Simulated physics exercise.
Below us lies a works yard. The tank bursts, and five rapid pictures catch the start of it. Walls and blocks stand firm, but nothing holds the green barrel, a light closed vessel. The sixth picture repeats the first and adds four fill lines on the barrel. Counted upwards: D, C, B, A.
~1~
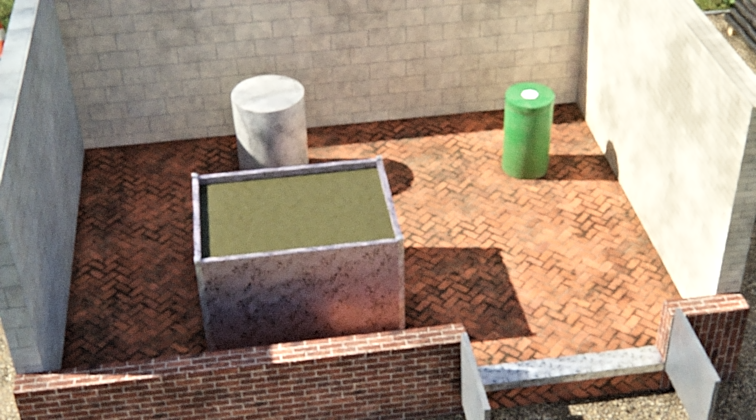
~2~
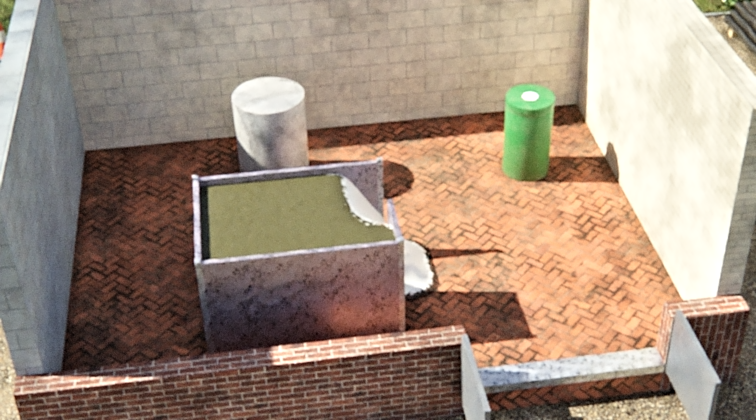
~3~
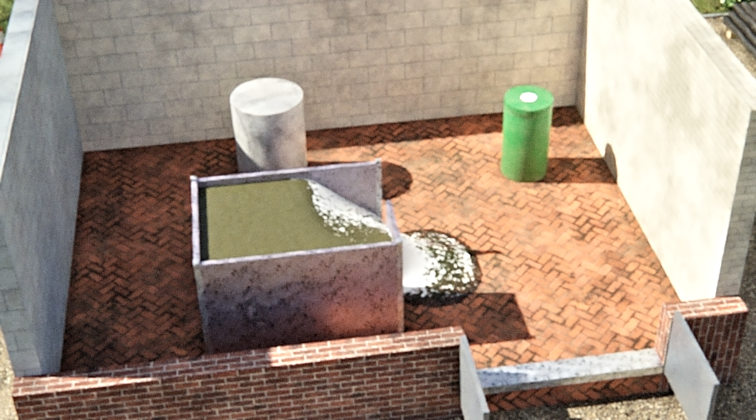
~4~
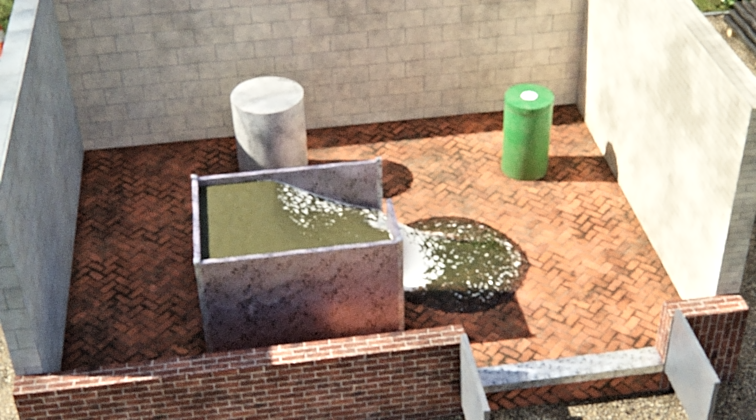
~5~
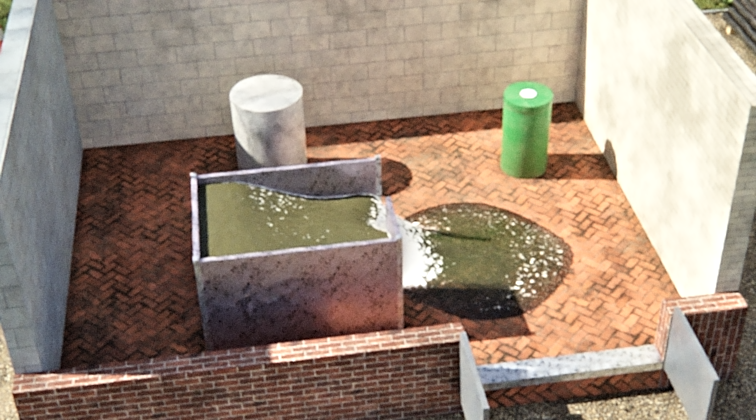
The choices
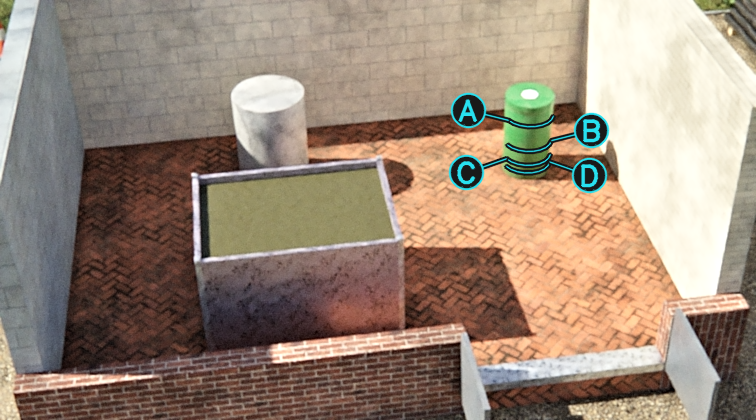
At first, a tank full of murky green water stands in a walled brick yard, near a pale cylinder and a green barrel. Water then bursts from the tank's right side, foaming onto the bricks, and spreads into a widening pool while the surface inside ripples and sinks slightly.
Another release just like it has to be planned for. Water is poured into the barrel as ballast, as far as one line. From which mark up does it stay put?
It is B.
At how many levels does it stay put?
Two of the four.
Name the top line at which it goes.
That is line C.
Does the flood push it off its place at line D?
Yes.
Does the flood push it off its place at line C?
Yes, that goes wrong.
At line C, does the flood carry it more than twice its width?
No, it does not.
In cyan, A at (535, 126); B at (533, 151); C at (532, 165); D at (531, 172); from the bottom up D, C, B, A.
Choosing A, it does not move.
Choosing B, it does not move.
Choosing C, it is pushed about its own width away.
Choosing D, it is pushed about 4 times its own width away.
